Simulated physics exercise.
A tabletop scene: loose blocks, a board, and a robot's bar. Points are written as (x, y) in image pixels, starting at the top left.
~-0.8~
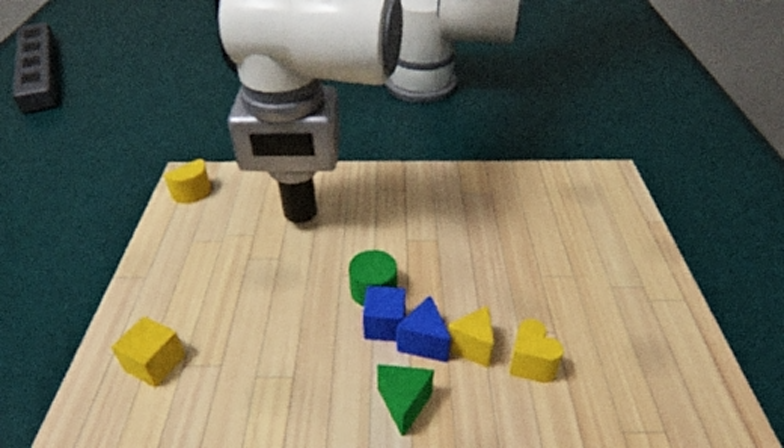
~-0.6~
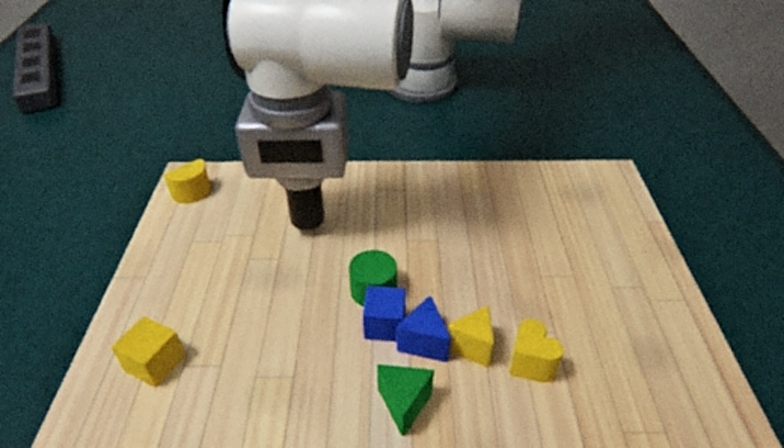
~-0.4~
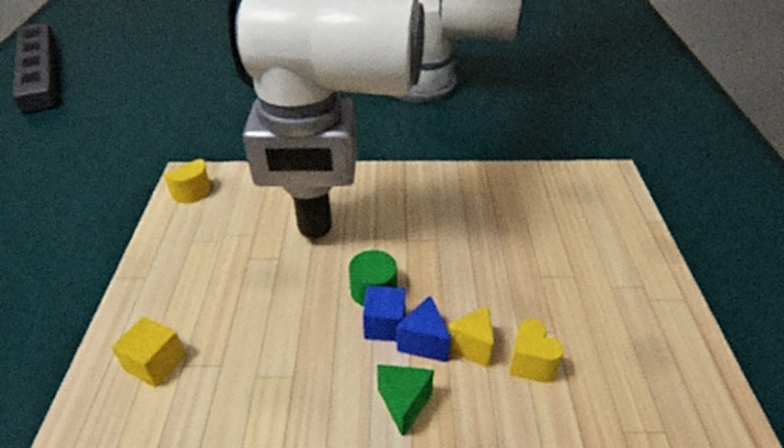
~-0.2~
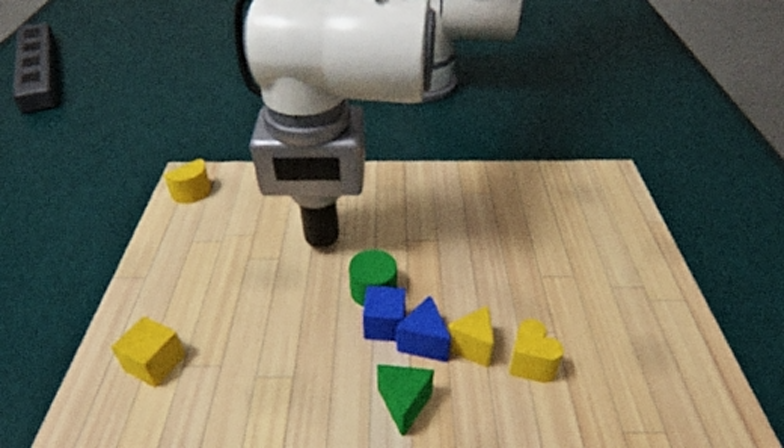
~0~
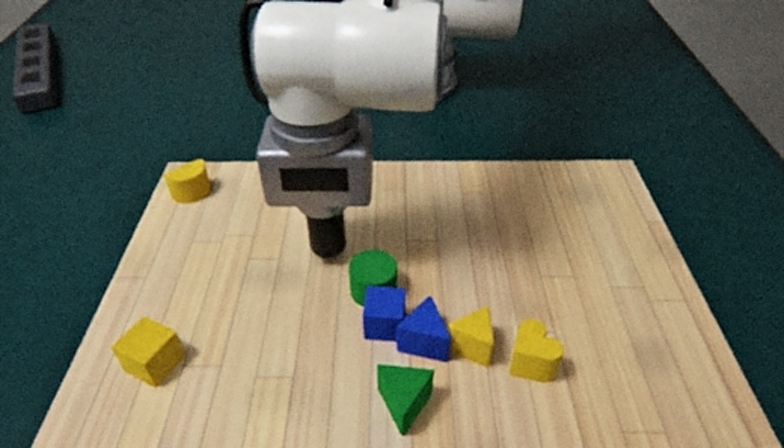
The clip shows a robot arm above a wooden tabletop scattered with yellow, green and blue blocks; its dark bar moves a short way right and toward the viewer, nearing the green circular block, while the blocks stay still.
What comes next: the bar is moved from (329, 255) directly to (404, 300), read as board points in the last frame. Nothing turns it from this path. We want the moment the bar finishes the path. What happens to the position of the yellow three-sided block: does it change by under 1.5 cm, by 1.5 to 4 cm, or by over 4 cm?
Its displacement is below 1.5 cm.
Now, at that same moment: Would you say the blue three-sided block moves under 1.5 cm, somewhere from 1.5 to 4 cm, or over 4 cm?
It will fall in the middle band, 1.5 to 4 cm.
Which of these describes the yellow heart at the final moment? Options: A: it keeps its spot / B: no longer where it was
The one that fits is A, it keeps its spot.
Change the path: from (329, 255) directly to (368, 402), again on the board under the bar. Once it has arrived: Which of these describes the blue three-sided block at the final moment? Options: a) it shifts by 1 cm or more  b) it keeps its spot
My pick is a.
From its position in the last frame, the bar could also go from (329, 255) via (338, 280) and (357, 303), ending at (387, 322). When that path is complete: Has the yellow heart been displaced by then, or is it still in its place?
That block stays in place.
The first path, step by step. One third of the way, bar (353, 262); green circular block (378, 270); blue square piece (384, 304).
Two thirds of the way, bar (378, 276); green circular block (404, 287); blue square piece (386, 321), turned 20° clockwise; blue three-sided block (428, 324).
At the end, bar (404, 292); green circular block (434, 304); blue square piece (386, 323), turned 25° clockwise; blue three-sided block (441, 340), turned 40° clockwise; yellow three-sided block (484, 327), turned 25° anticlockwise; yellow heart not moved.
